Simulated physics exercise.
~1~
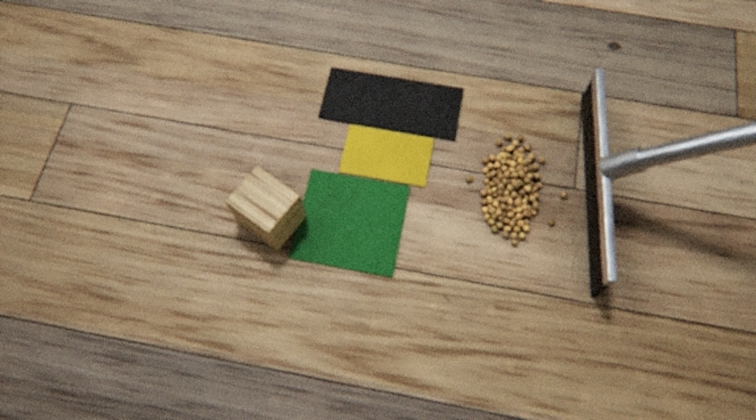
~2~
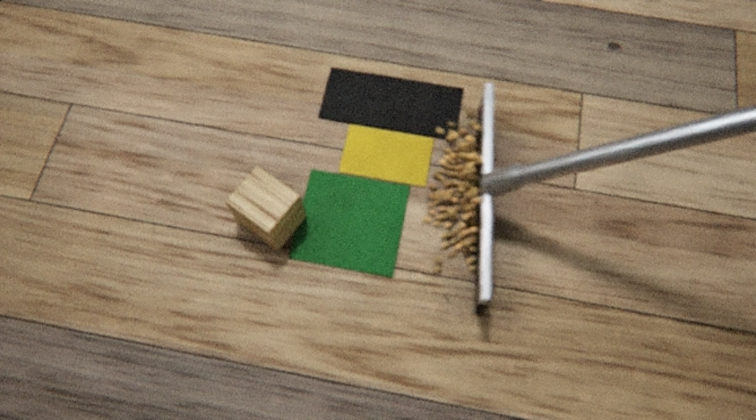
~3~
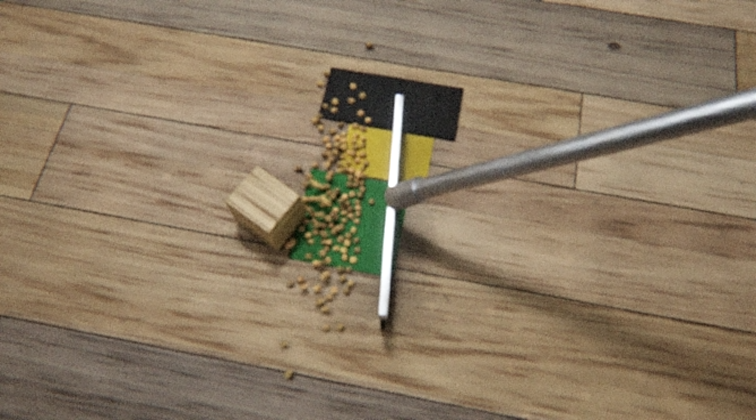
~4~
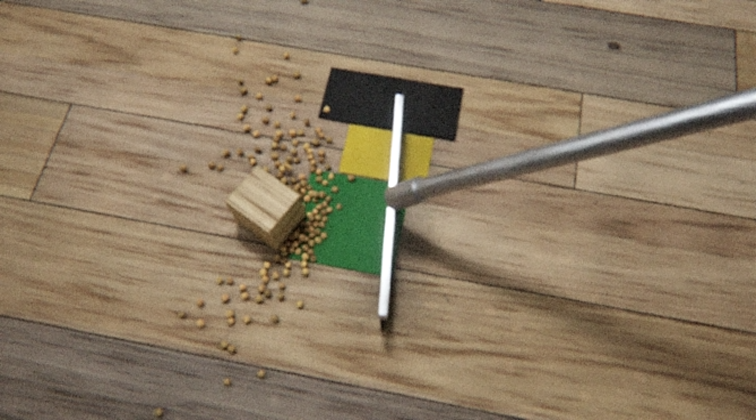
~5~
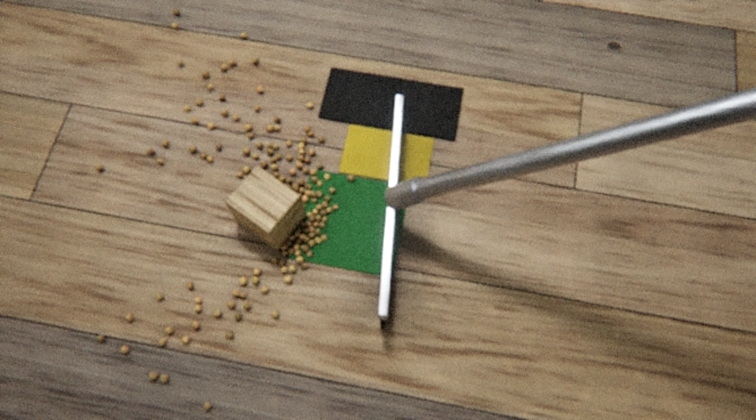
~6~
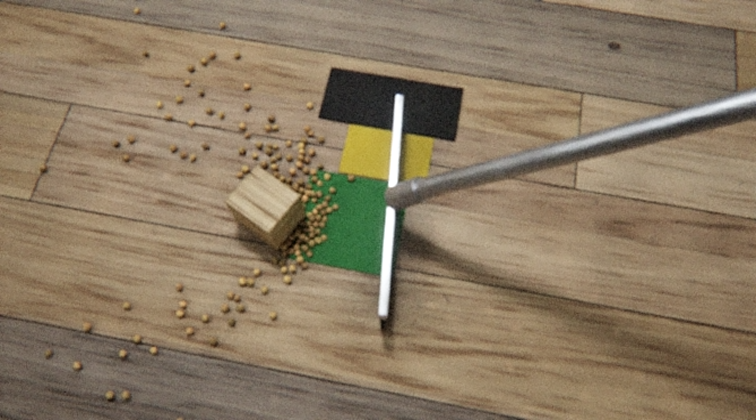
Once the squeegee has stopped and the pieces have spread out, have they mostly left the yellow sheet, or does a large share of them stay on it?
They mostly leave the yellow sheet, which ends up practically clear. A fair share rests on the green sheet beside the block, while the black sheet is also left clear and most pieces lie on the bare floor.
